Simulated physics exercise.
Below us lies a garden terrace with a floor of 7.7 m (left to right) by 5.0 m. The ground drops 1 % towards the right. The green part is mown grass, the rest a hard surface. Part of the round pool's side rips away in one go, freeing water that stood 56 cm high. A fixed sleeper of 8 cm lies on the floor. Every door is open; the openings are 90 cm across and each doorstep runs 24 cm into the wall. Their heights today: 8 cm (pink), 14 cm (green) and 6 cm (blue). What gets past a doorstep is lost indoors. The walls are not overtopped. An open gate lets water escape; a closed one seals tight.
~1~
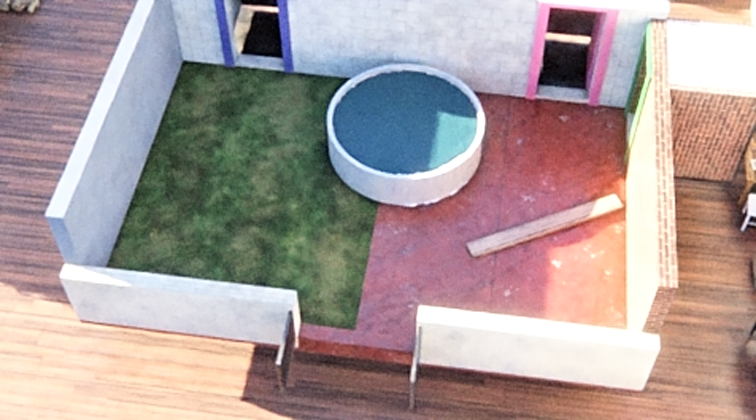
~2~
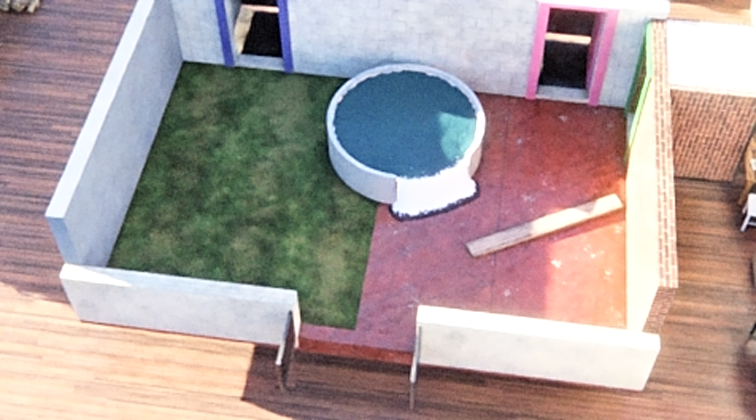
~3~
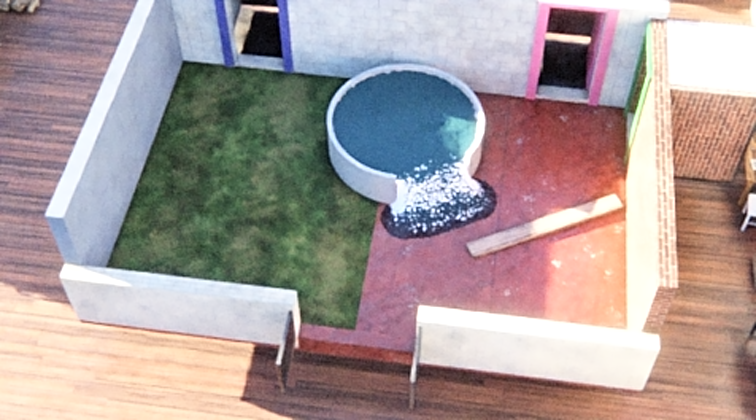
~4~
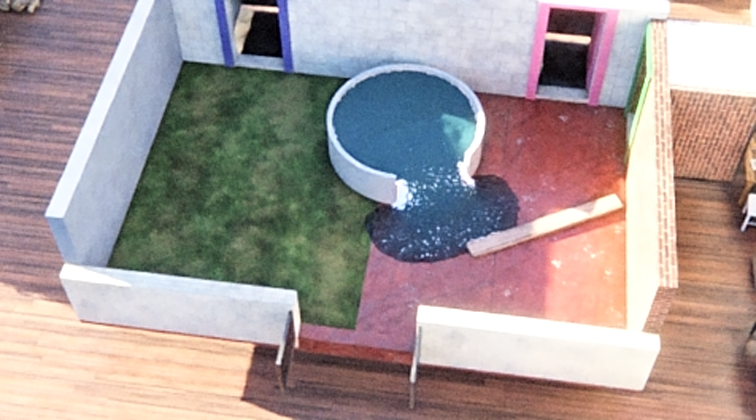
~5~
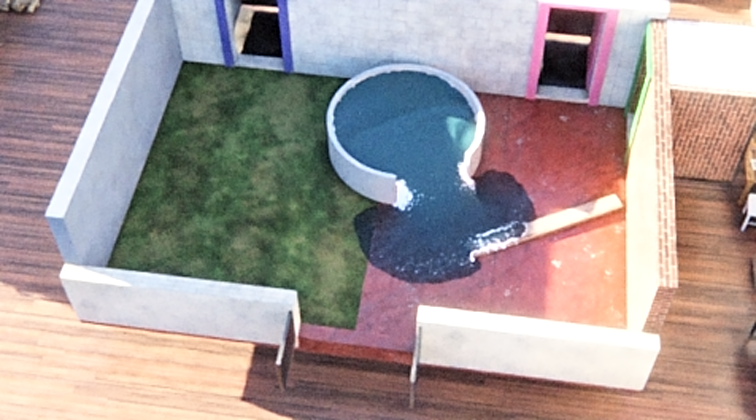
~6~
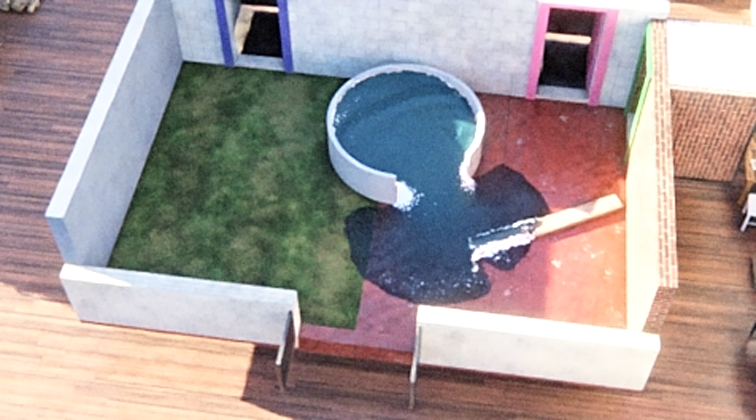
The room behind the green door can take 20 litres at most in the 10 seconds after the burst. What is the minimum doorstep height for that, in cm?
At least 9 cm or so.
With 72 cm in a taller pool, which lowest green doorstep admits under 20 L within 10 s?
About 12.5 cm.
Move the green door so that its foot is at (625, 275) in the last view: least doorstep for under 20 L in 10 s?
About 15 cm.
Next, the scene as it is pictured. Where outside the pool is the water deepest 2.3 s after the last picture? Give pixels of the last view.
Near (619, 363).
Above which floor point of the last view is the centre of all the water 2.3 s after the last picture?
Around (462, 213).
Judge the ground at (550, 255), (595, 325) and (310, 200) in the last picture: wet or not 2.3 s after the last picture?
In that order: Flooded, wet, still dry.
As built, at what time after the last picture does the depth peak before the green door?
Around 6.0 s.
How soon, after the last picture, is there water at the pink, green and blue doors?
Pink 3.0 s, green 1.6 s, blue not in the 10 s.
Then, 0.7 s after the last picture water covers 30 % of the floor, deepest (28 cm) near (452, 342); it has not reached the green door.
Then, 2.3 s after the last picture water covers 35 % of the floor, deepest (34 cm) near (619, 363); 4 cm at the green door, 0 litres in over its 14 cm doorstep.
Then, 9.3 s after the last picture water covers 70 % of the floor, deepest (12 cm) near (619, 363); 10 cm at the green door, 3 litres in over its 14 cm doorstep.
At the green door as built, the water peaked near 13 cm, 6.1 s after the last picture.
With a doorstep of 7 cm, 38 litres would have come in within the 10 s; with 11 cm, 9 litres. So under 20 litres takes about 9 cm.
